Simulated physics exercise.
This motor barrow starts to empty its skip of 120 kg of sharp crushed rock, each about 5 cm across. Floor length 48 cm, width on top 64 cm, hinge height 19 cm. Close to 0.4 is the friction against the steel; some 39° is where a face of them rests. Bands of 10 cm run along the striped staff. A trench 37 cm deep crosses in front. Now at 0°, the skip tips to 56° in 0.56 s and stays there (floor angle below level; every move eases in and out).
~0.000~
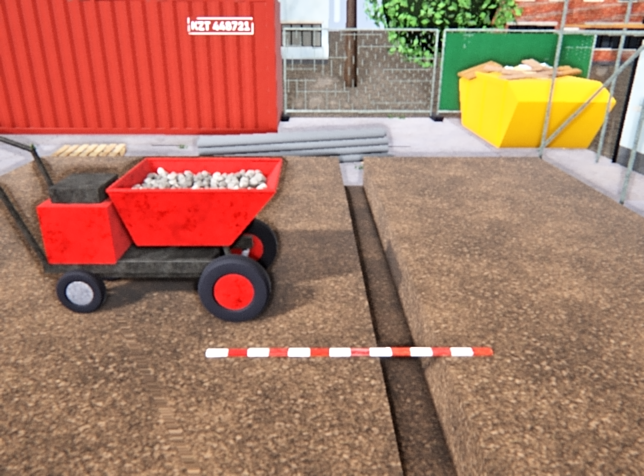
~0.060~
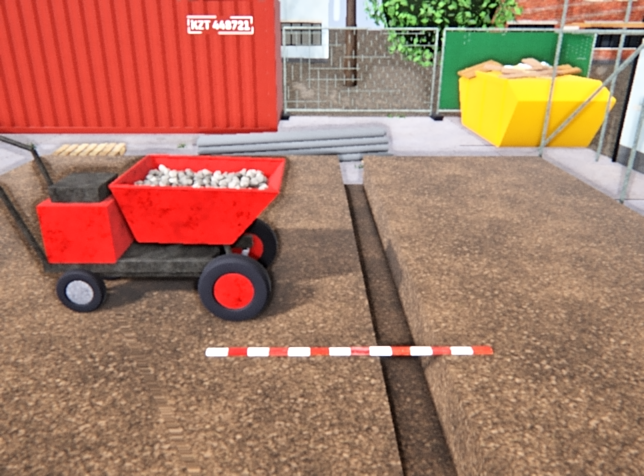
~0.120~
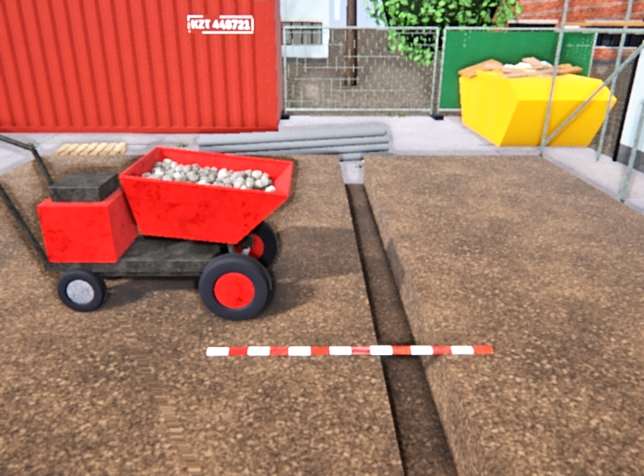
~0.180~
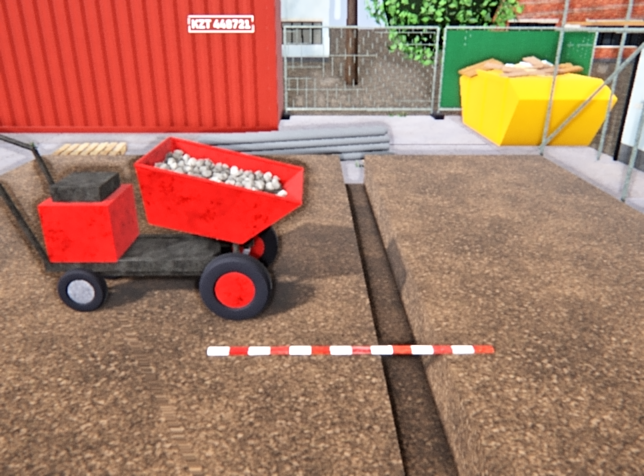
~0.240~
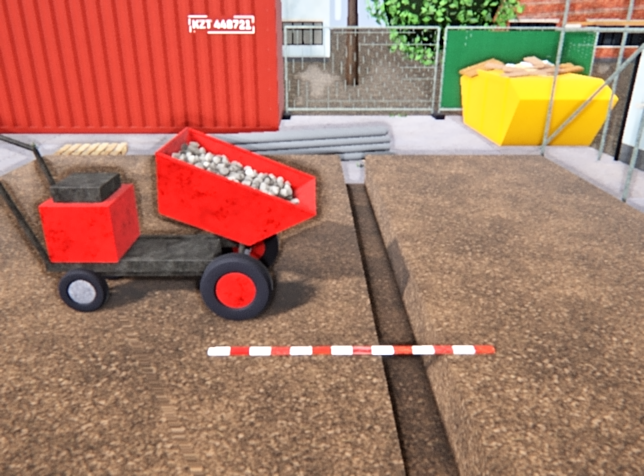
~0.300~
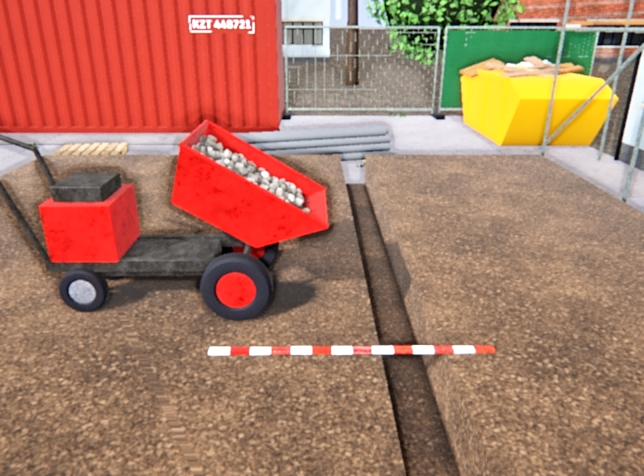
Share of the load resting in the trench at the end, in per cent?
33 per cent.
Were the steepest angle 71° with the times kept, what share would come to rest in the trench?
Some 80% would finish there.
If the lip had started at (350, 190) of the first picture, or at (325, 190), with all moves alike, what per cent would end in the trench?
It comes to about 10 and 20 in a hundred.
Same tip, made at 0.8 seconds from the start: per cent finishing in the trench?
With that change, it comes to around 20 per cent.
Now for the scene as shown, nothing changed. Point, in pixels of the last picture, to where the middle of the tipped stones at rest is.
I'd point to around (396, 341).
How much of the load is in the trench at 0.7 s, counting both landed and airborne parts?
Approx. 0 % of the load.
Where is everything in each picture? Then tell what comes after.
In the first frame, lip at (275, 191), floor tilted 0°, highest stones at (211, 178).
In the second frame, lip at (278, 192), floor tilted 2°, highest stones at (185, 175); the stones move at 0.4 m/s on average.
In the third frame, the skip is at 7°, its lip at (288, 196); the top of the load is at (178, 170); the stones move at 0.8 m/s on average.
In the fourth frame, lip at (301, 203), floor tilted 14°, highest stones at (180, 160); the stones move at 1.1 m/s on average.
In the fifth frame, the skip is at 22°, its lip at (315, 214); the top of the load is at (188, 151); the stones move at 1.3 m/s on average.
In the sixth frame, lip at (328, 227), floor tilted 31°, highest stones at (205, 145); the stones move at 1.3 m/s on average.
After 0.4 s the floor is at 47°; 100 % in the skip; the foremost stones are at (322, 228).
After 0.7 s the floor is at 56°; 96 % in the skip, 3 % short of the trench, 1 % in the trench; the foremost stones are at (378, 266).
After 1.0 s the floor is at 56°; 68 % in the skip, 6 % short of the trench, 25 % in the trench, 1 % past the trench; the foremost stones are at (453, 293).
After 3.0 s the floor is at 56°; 61 % in the skip, 5 % short of the trench, 33 % in the trench, 1 % past the trench; the foremost stones are at (483, 295).
